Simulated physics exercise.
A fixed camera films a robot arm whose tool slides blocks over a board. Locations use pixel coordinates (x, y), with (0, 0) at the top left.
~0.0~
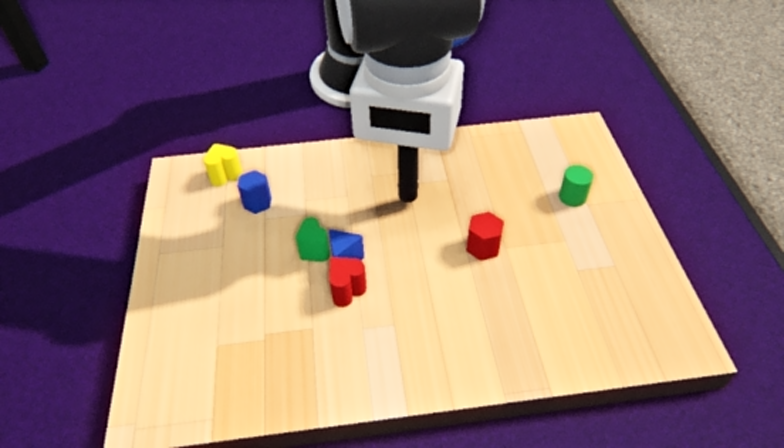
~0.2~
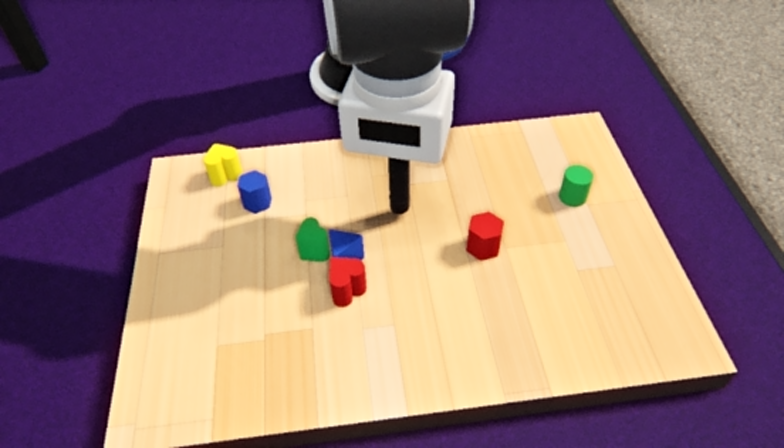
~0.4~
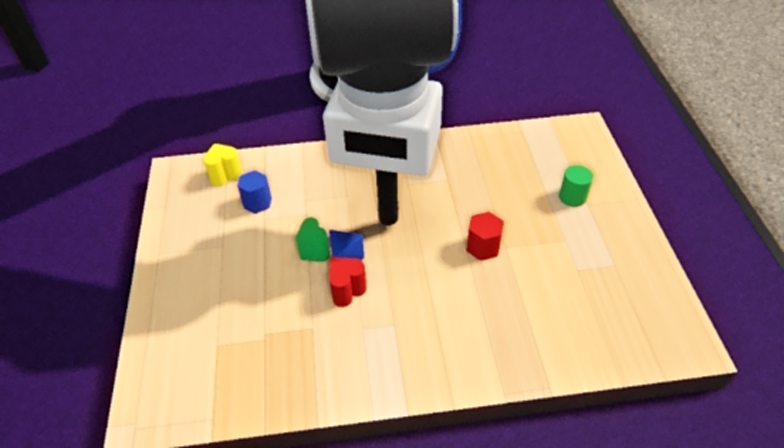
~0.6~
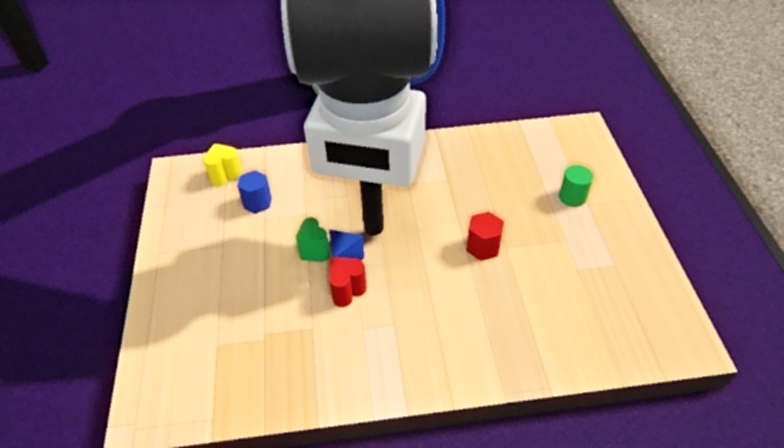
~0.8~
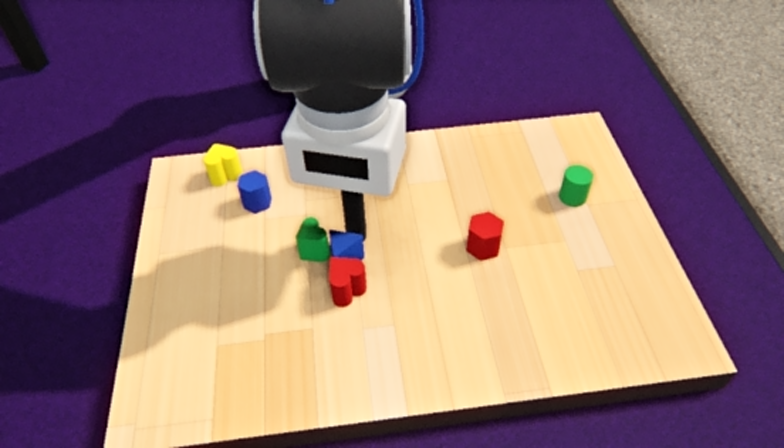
On a wooden board, a robot arm moves its black tool left toward the unmoving blocks.
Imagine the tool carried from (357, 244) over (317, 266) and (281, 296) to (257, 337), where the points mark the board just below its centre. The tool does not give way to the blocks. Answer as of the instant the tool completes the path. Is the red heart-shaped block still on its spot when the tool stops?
No, that is not what happens.
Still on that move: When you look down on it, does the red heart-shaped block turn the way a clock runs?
The answer is no.
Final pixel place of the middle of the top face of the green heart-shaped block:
It sits at (293, 235).
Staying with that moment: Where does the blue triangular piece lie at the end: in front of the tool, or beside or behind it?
It slides aside on the way.
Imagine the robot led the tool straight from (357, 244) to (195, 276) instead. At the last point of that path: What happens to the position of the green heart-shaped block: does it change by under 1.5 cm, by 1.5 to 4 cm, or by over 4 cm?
The answer here is over 4 cm.
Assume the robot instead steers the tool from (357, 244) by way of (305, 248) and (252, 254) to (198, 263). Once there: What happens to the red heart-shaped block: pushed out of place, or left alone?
The red heart-shaped block is left alone.
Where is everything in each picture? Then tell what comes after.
Tip of the tool at (408, 197), middles of tops, green heart-shaped block at (311, 230), blue triangular piece at (342, 240), red heart-shaped block at (344, 270), in the first frame.
Tool at (400, 208), nothing pushed, in the second frame.
Tool at (389, 219), nothing pushed, in the third frame.
Tool at (374, 229), nothing pushed, in the fourth frame.
Tool at (357, 237), green heart-shaped block at (311, 230), blue triangular piece at (342, 240), red heart-shaped block at (344, 270), in the fifth frame.
What follows on the original path. One third of the way, tool at (316, 260); green heart-shaped block at (297, 234), turned 75° clockwise; blue triangular piece at (317, 262), turned 25° anticlockwise; red heart-shaped block at (342, 277), turned 55° anticlockwise.
Two thirds of the way, tool at (279, 291); green heart-shaped block at (293, 235), turned 90° clockwise; blue triangular piece at (305, 273), turned 70° anticlockwise; red heart-shaped block at (343, 278), turned 55° anticlockwise.
At the end, tool at (255, 331); green heart-shaped block at (293, 235), turned 90° clockwise; blue triangular piece at (305, 273), turned 70° anticlockwise; red heart-shaped block at (343, 278), turned 55° anticlockwise.
